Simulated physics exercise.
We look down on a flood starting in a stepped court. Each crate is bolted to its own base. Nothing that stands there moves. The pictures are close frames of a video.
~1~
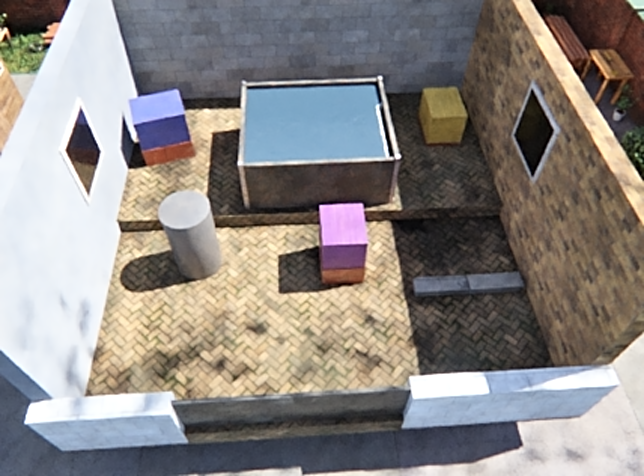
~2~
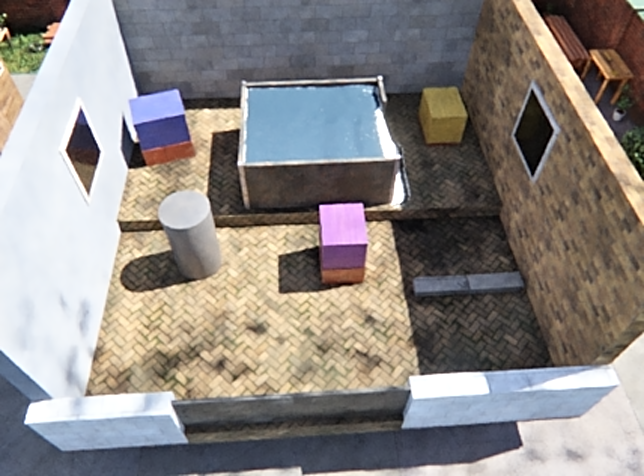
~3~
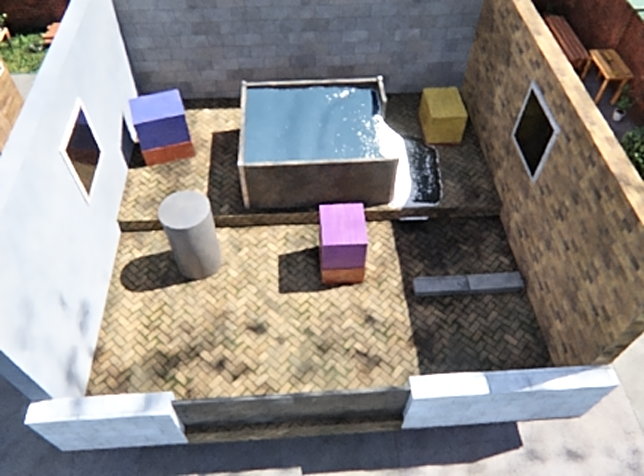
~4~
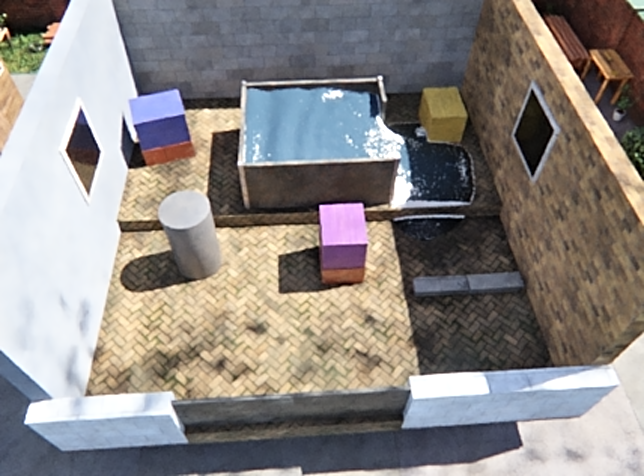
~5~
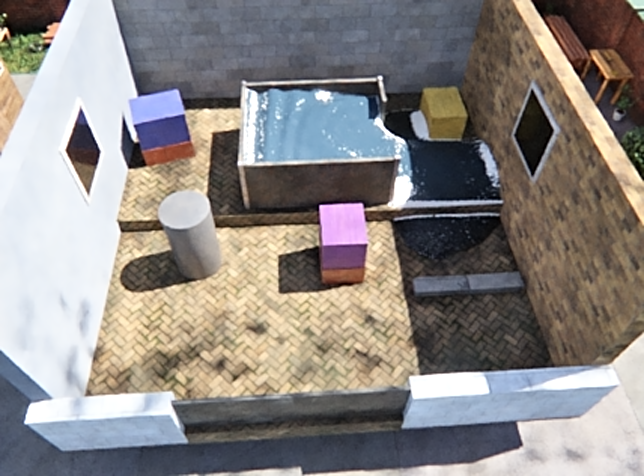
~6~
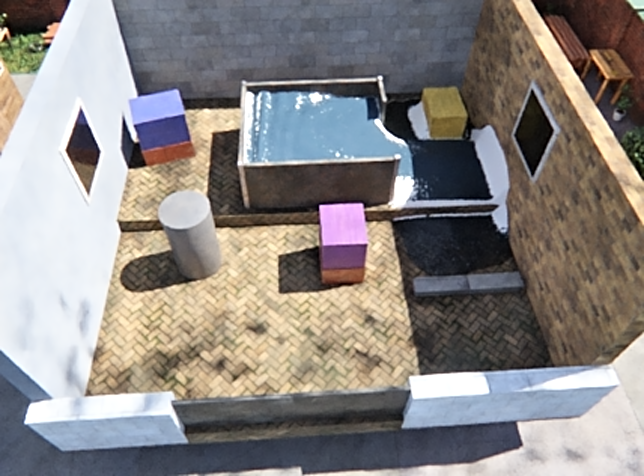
Water pours from a gap at the right side of a raised tank in a walled brick court, spreads around the yellow block toward the right wall, and runs down over the step to the low grey bar.
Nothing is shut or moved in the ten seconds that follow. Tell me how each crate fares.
One by one: The yellow crate is soaked; the blue crate keeps dry; the purple crate keeps dry.
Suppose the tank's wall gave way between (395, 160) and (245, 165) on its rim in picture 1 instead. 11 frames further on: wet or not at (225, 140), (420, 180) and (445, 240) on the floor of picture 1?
One after the other: Free of water, dry, wet.
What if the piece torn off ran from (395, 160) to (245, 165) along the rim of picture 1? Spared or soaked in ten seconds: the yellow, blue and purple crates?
One by one: Yellow crate remains dry, blue crate is spared, purple crate is topped.
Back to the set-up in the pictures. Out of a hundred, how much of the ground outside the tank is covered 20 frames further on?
About 70 per cent.
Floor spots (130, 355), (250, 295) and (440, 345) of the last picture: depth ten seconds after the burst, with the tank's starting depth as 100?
In that order: 16, 18 and 14 per cent.
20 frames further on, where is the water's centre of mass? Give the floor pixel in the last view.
Close to (378, 201).
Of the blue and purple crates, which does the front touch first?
It is the purple crate.
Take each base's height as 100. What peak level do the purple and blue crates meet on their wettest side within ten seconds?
About 50 and 70 per cent.
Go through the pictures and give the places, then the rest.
In the first frame, still water in the tank at (316, 123).
In the second frame, the front is at (395, 204), out from the gap at (385, 156).
In the third frame, the front is at (425, 145), out from the gap at (384, 159).
In the fourth frame, the front is at (462, 151), out from the gap at (384, 160).
In the fifth frame, water pours out at (384, 161) and has run to (502, 203).
In the sixth frame, water pours out at (384, 161) and has run to (513, 252).
A moment on, water covers 25 % of the floor; the yellow crate water round its plinth, the blue crate not reached, the purple crate not reached.
Next, water covers 40 % of the floor; the yellow crate water round its plinth, the blue crate not reached, the purple crate not reached.
Then, water covers 70 % of the floor; the yellow crate water round its plinth, the blue crate water round its plinth, the purple crate water round its plinth.
Later, water covers 95 % of the floor; the yellow crate water round its plinth, the blue crate water round its plinth, the purple crate water round its plinth.
In the end, water covers 100 % of the floor; the yellow crate was topped, the blue crate stayed above the water, the purple crate stayed above the water.
